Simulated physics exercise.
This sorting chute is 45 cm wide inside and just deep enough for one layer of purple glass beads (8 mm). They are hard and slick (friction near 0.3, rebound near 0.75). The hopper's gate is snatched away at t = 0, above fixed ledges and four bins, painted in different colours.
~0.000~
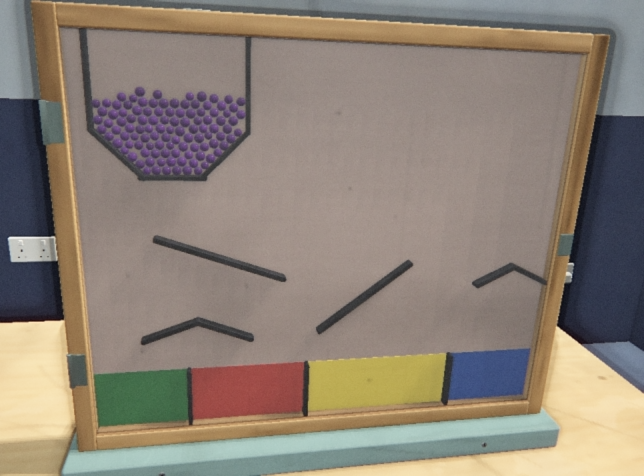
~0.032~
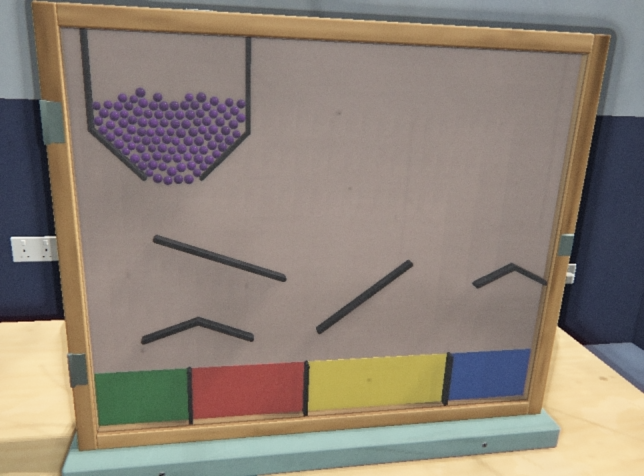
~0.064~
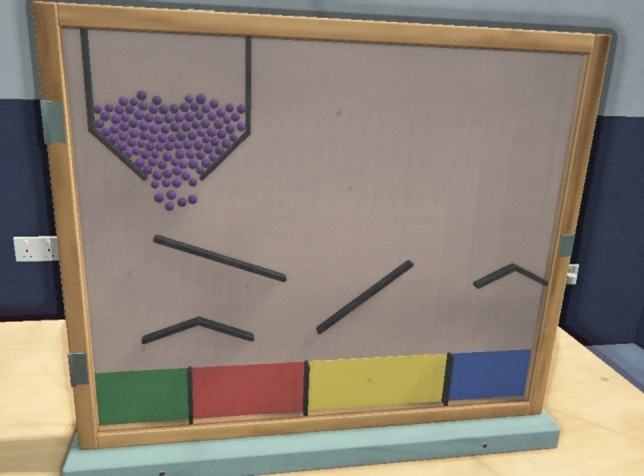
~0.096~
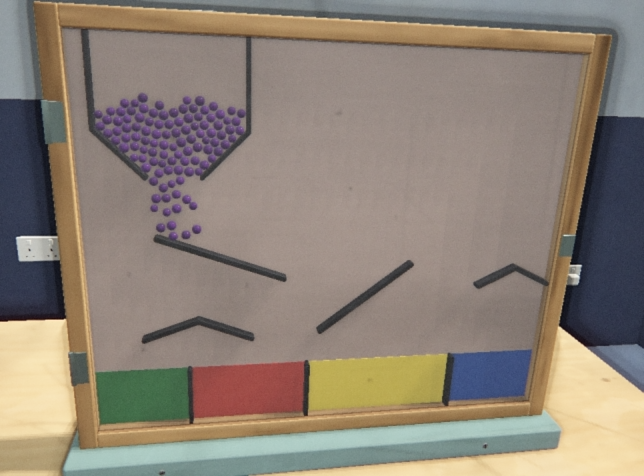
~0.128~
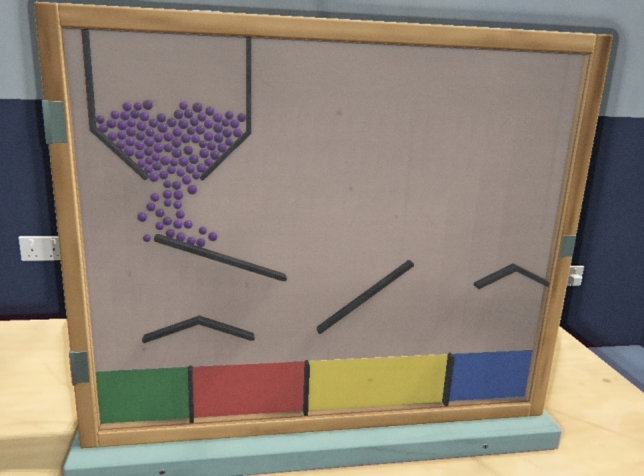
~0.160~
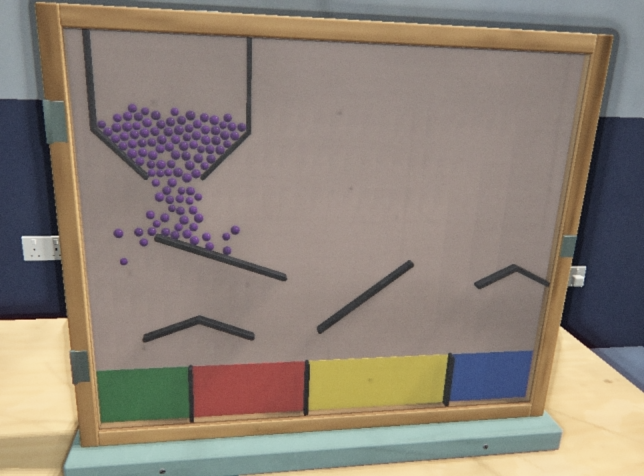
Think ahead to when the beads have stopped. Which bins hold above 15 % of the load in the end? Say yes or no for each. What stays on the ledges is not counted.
Green: Yes; yellow: No; red: Yes; blue: No.
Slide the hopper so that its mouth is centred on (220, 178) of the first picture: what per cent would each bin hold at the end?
Green bin: 5; yellow bin: 0; red bin: 95; blue bin: 0.
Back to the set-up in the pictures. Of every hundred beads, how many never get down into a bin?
About 0 per cent.
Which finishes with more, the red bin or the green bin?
It is the red bin.
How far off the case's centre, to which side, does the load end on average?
Some 11 cm left of it.
After 0.34 s, 75 % have left the hopper; down in the bins, green 5 %.
After 0.55 s, 100 % have left the hopper; down in the bins, green 20 %, red 10 %.
All still by 2.4 s, green 25 %, yellow 0 %, red 75 %, blue 0 %.
